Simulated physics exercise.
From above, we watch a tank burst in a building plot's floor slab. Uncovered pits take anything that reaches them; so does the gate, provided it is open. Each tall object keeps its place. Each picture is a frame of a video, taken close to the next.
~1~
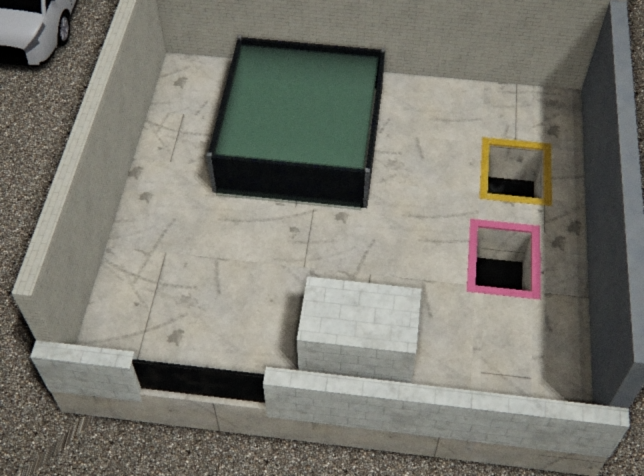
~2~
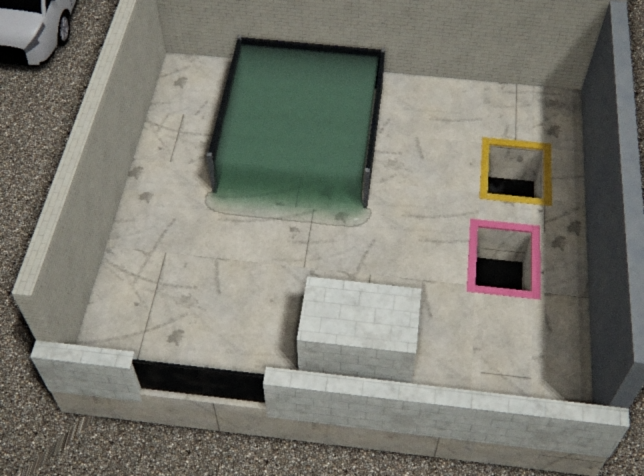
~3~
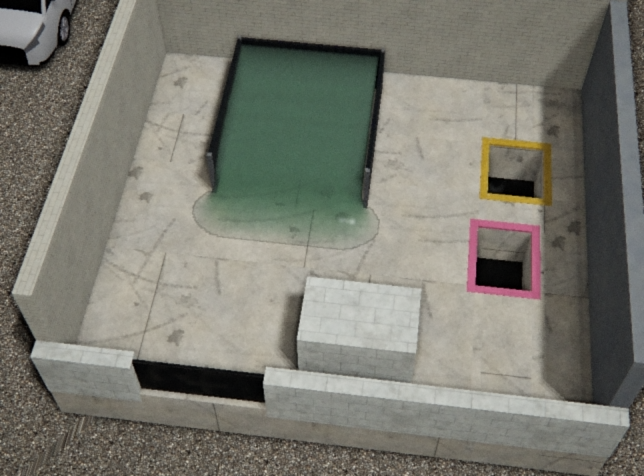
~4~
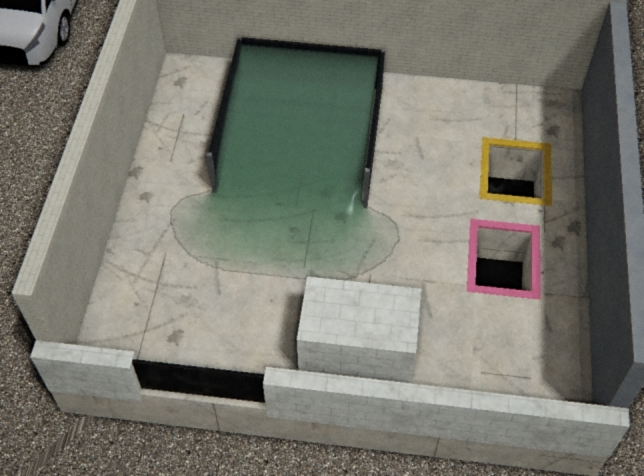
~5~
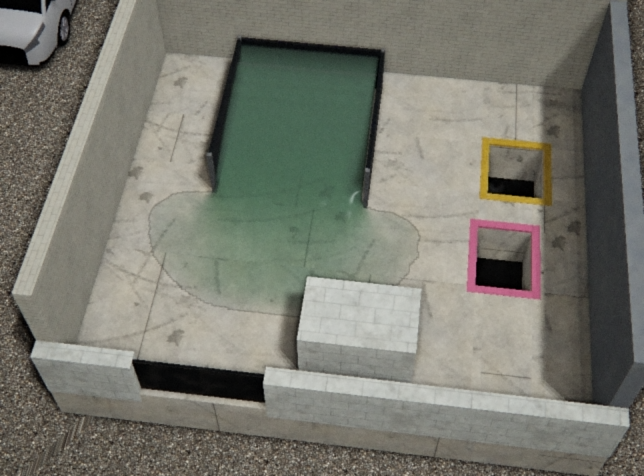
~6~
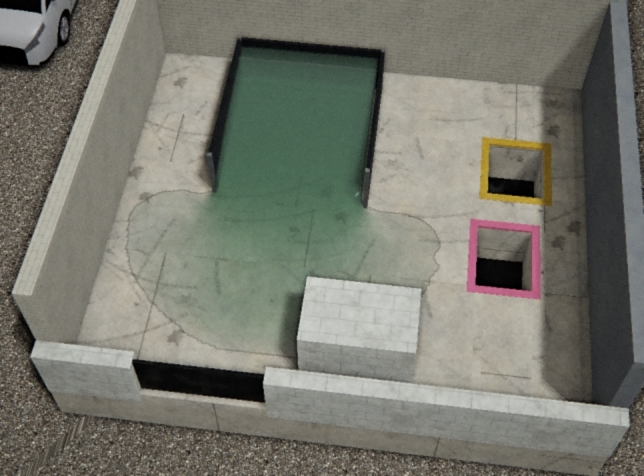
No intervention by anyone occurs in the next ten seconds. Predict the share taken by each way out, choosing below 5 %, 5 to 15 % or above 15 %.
Gate: Smaller than five per cent; yellow pit: Five per cent up to fifteen; pink pit: Greater than fifteen per cent.
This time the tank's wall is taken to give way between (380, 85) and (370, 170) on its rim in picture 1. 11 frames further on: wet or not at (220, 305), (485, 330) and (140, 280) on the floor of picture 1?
Spot by spot: Unaffected, then soaked through, then unaffected.
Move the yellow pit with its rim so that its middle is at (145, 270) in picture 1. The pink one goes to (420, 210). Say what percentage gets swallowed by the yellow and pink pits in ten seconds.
Roughly: Yellow pit 40 %, pink pit 4 %.
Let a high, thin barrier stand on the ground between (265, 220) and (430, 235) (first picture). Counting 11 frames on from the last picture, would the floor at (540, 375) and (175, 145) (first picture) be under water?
Spared, then spared.
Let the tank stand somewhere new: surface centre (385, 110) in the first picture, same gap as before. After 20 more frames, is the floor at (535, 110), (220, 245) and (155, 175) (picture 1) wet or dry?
In that order: Clear, covered, flooded.
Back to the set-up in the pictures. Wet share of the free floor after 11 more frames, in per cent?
I'd put it at roughly 50 per cent.
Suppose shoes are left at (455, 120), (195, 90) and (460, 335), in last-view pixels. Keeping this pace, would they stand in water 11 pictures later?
Listed points: Unwetted / unwetted / inundated.
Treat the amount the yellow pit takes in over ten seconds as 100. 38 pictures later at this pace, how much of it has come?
Around 20 in a hundred.
A moment on, water covers 40 % of the floor; the gate 0 %, the yellow pit 0 %, the pink pit 0 %.
Next, water covers 50 % of the floor; the gate 0 %, the yellow pit 0 %, the pink pit 1 %.
Then, water covers 60 % of the floor; the gate 0 %, the yellow pit 0 %, the pink pit 3 %.
Later, water covers 85 % of the floor; the gate 0 %, the yellow pit 2 %, the pink pit 11 %.
In the end, water covers 95 % of the floor; the gate 0 %, the yellow pit 9 %, the pink pit 22 %.
